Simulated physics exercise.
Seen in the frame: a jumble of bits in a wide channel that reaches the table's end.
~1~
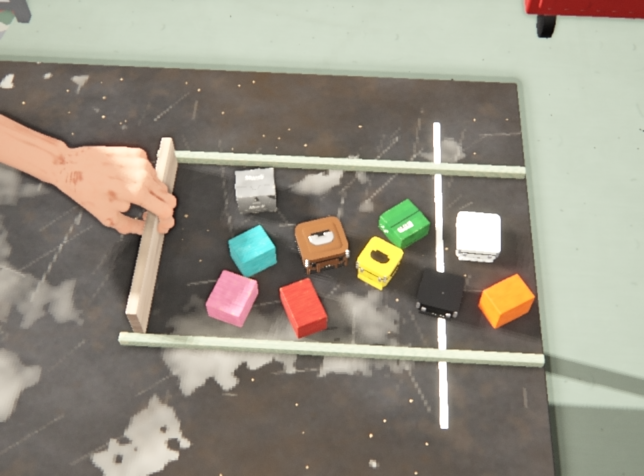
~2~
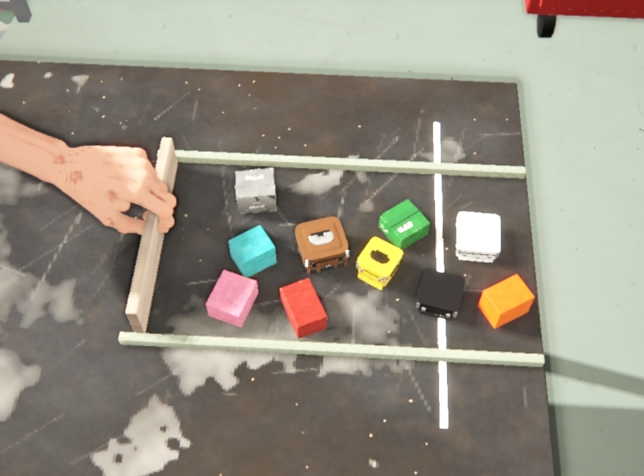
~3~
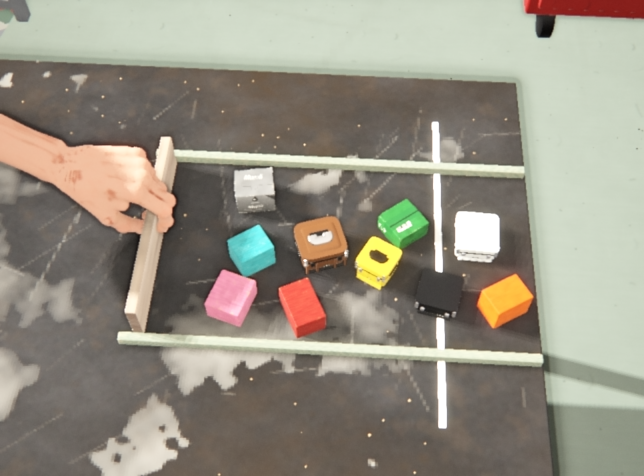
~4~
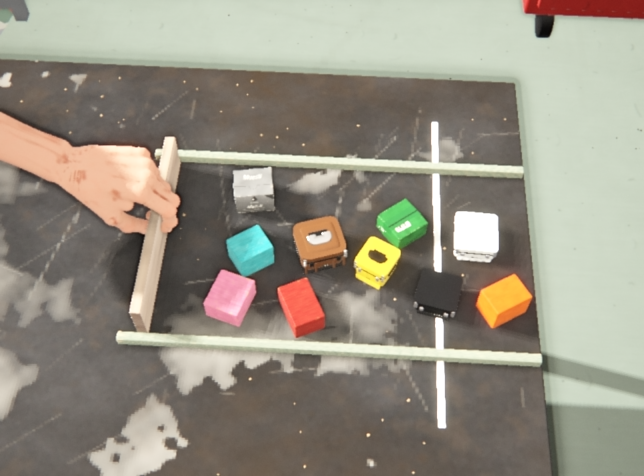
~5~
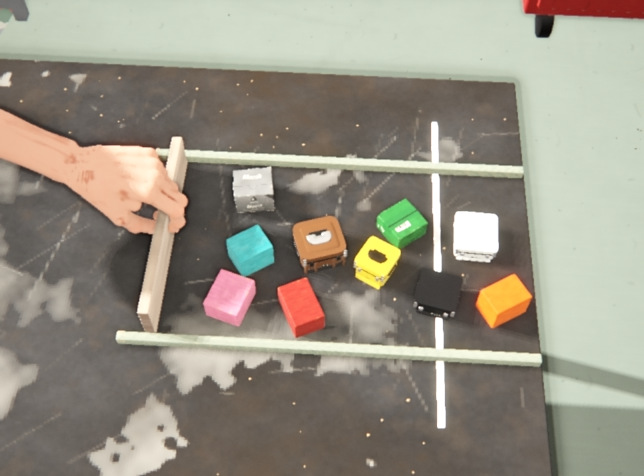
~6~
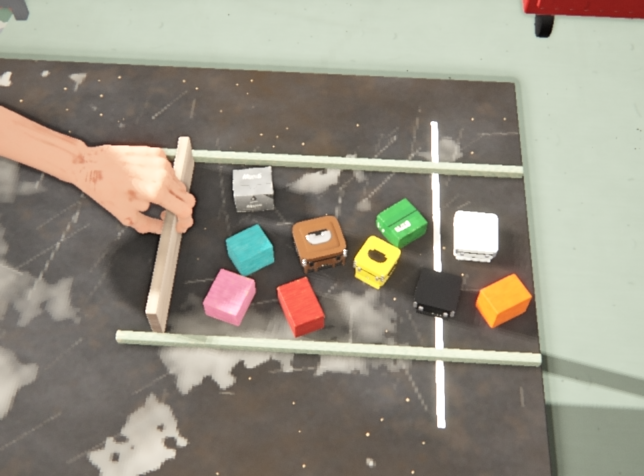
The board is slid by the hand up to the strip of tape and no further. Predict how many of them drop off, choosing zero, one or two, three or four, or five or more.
One or two drop off.
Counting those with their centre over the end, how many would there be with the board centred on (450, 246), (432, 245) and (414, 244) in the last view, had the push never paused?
Respectively 2, 1 and 1.
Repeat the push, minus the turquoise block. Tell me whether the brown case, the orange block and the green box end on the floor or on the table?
Brown case: Still there; orange block: Over the edge; green box: Still there.
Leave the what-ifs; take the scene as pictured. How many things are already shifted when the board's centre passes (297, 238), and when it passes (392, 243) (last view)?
First 6, then 10.
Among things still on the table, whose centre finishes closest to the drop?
Black case ends nearest.
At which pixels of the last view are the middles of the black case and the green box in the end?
(530, 297) and (495, 203), approximately.
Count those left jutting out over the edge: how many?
The total here is 2.
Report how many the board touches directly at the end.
Looks like 4 of them, all told.
Early on, none off yet; orange block at rest near (503, 301); white case at rest near (475, 237); black case at rest near (437, 294).
A while later, none off yet; orange block at rest near (503, 301); white case at rest near (475, 237); black case at rest near (438, 294).
Further along, none off yet; orange block travelled about its own width near (537, 305); white case travelled a little near (486, 240); black case travelled about its own width near (490, 293).
Finally, the number that fall off is one or two; lost, orange block.
